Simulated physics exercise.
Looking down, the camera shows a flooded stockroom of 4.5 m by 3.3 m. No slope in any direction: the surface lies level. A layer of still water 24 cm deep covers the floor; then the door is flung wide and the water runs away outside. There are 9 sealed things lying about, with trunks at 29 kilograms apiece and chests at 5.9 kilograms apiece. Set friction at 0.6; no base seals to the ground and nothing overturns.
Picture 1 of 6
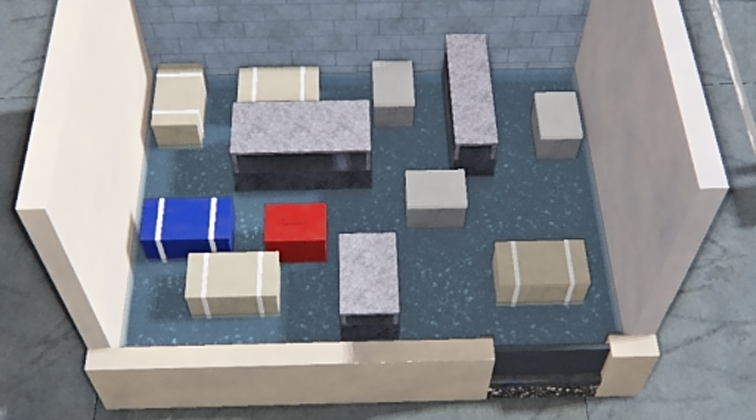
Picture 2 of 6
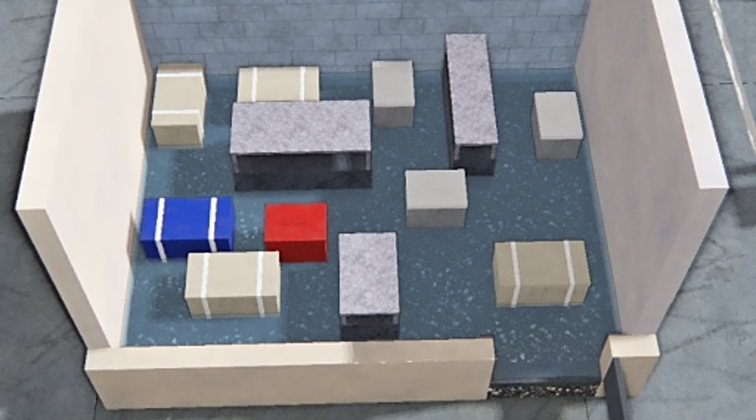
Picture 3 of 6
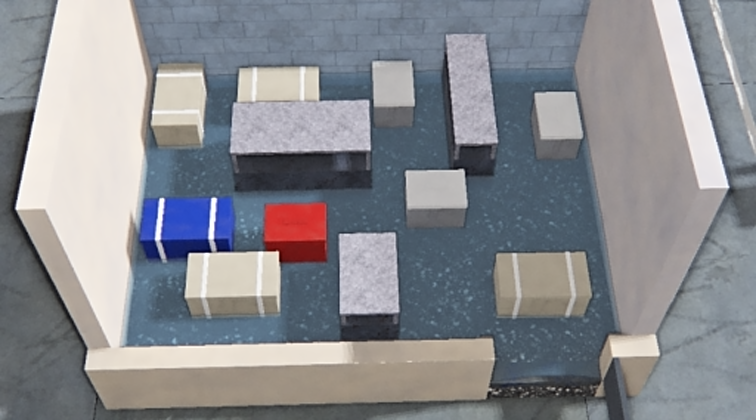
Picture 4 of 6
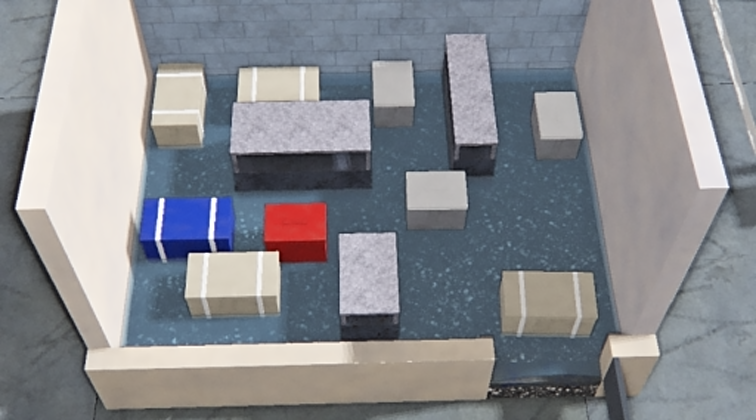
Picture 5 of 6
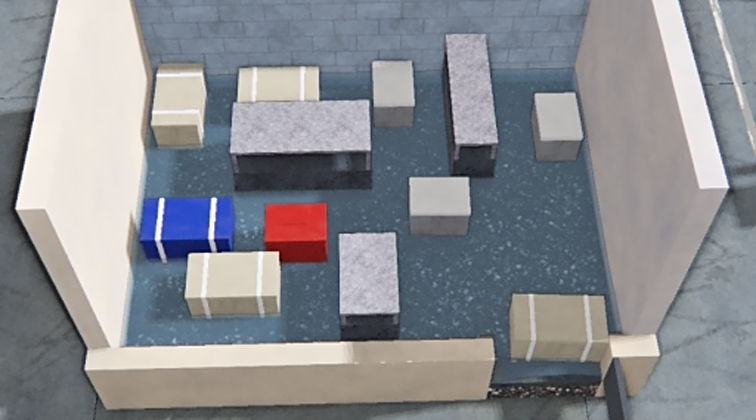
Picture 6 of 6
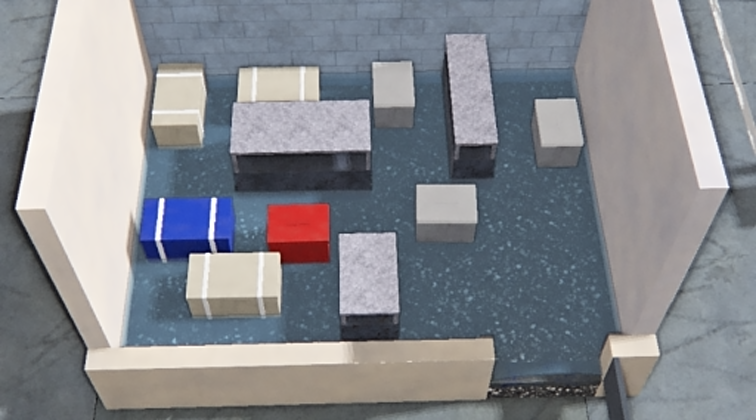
A low gate opens, then a tan box drifts to the opening and disappears.
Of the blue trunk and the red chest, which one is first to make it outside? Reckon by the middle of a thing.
First out is the red one.
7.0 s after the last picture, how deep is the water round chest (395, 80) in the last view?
16 cm.
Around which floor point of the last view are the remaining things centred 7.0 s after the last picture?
Mean position approx. (356, 214).
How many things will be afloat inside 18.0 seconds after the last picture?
It comes to 4 of them.
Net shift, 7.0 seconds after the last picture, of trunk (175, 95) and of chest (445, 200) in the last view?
The first is 20 cm off, the second is washed out.
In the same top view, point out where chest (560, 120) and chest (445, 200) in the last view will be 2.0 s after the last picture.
They should sit about (568, 154) and (499, 252) in the last view.
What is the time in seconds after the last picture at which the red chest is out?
6.5 s.
Then, 2.0 s after the last picture the blue trunk is near (202, 226), 0.2 m from its start, afloat; the red chest is near (348, 216), 0.5 m from its start, afloat; 1 of 9 are out; 8 afloat.
Then, 7.0 s after the last picture the blue trunk is near (259, 229), 0.7 m from its start, afloat; the red chest has gone out (6.6 s after the last picture); 3 of 9 are out; 6 afloat.
Then, 14.0 s after the last picture the blue trunk is near (380, 216), 1.8 m from its start, afloat; the red chest has gone out (6.6 s after the last picture); 4 of 9 are out; 5 afloat.
Then, 18.0 s after the last picture the blue trunk is near (498, 294), 2.9 m from its start, afloat; the red chest has gone out (6.6 s after the last picture); 5 of 9 are out; 4 afloat.
